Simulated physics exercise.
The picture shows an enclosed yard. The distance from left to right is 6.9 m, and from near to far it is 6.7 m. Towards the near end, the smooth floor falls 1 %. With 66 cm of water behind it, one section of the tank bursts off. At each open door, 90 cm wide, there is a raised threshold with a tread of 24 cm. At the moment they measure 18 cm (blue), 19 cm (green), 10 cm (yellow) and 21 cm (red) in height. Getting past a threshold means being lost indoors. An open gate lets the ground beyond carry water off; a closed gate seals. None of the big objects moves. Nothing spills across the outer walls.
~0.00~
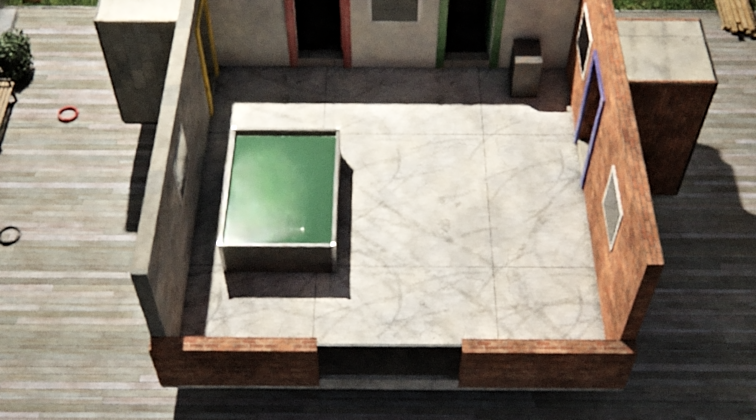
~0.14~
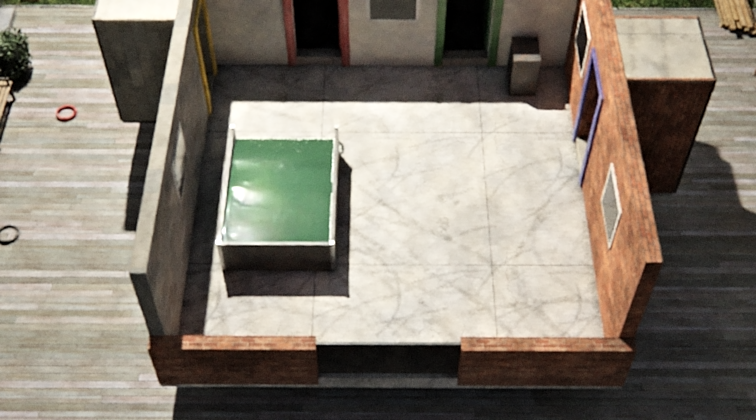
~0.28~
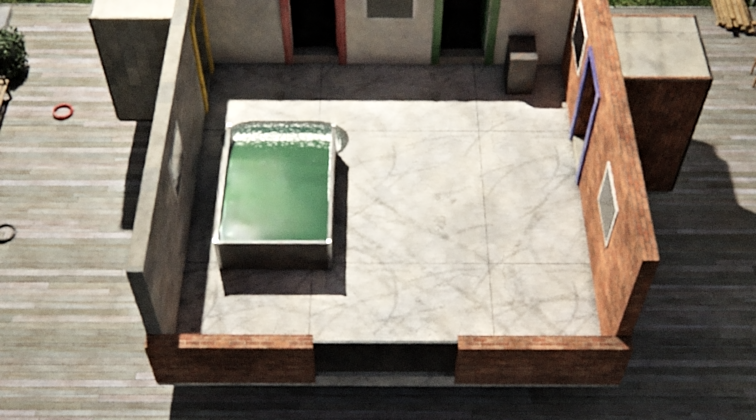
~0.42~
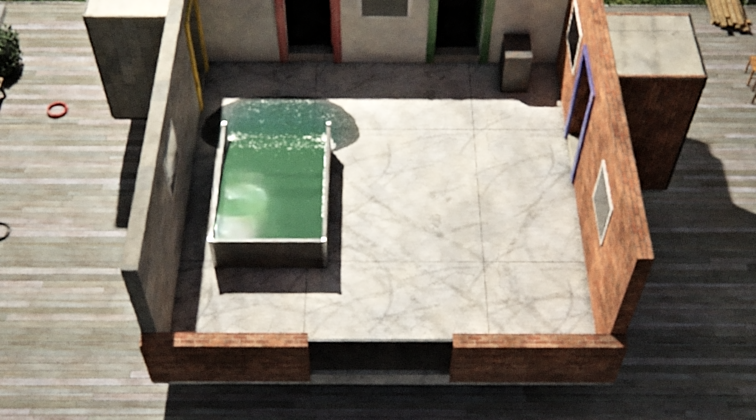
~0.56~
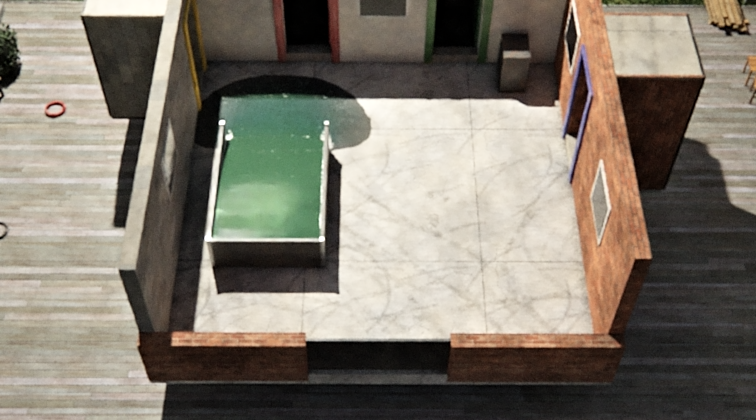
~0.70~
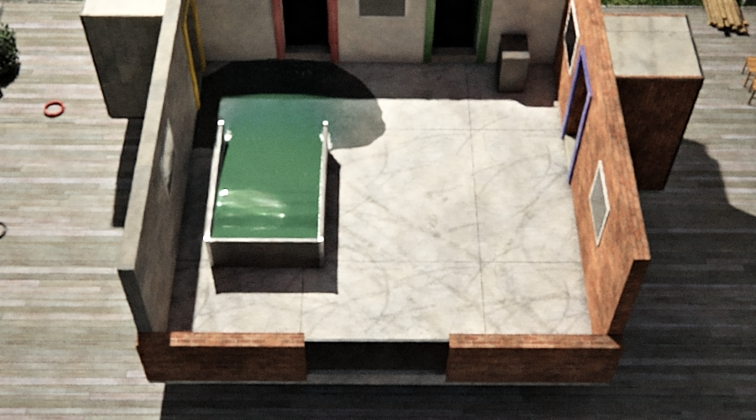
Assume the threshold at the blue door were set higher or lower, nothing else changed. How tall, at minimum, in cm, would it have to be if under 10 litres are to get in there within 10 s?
It would need to be about 12 cm tall.
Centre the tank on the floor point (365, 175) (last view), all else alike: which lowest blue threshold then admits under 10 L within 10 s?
It should be around 11.0 cm high.
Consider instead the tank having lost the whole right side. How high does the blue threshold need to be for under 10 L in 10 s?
Near 23 cm.
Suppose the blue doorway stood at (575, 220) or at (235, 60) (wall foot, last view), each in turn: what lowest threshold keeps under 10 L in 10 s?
Minimums: About 7.5 cm and 33 cm.
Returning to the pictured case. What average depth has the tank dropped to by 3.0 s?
Roughly 19 cm.
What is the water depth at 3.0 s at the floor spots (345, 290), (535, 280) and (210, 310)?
In order: Around 0, 0 and 0 cm.
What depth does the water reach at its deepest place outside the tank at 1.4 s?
Roughly 42 cm.
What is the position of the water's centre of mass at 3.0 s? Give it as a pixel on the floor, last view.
(301, 124).
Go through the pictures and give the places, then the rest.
The tank at (282, 187) is whole and still, 66 cm deep; the blue door at (588, 126) is dry, in the first picture.
The gap is on the far side, the front 0.3 m out at a hidden place; the back of the tank holds 66 cm, in the second picture.
The front is at a hidden place, 0.7 m from the gap on the far side; 1.4 m2 of floor is wet, 66 cm left at the back, in the third picture.
The gap is on the far side, the front 1.3 m out at (253, 100); the back of the tank holds 66 cm, in the fourth picture.
Water pours out on the far side and has run 1.8 m, to (259, 79); about 7 cm deep outside, 66 cm at the back, in the fifth picture.
The front is at (242, 62), 2.3 m from the gap on the far side; 6.6 m2 of floor is wet, 65 cm left at the back; the blue door at (575, 121), 5.4 m from the gap, is still 3.8 m from the nearest water, in the sixth picture.
After 1.4 s water covers 20 % of the floor, deepest (42 cm) near (214, 61); it has not reached the blue door.
After 3.0 s water covers 30 % of the floor, deepest (32 cm) near (205, 61); it has not reached the blue door.
After 10.0 s water covers 95 % of the floor, deepest (14 cm) near (548, 362); 6 cm at the blue door, 0 litres in over its 18 cm threshold.
At the blue door as built, the water arrived by 3.5 s and peaked near 15 cm at 4.8 s.
With a threshold of 11 cm, 15 litres would have come in within the 10 s; with 13 cm, 5 litres. So under 10 litres takes about 12 cm.
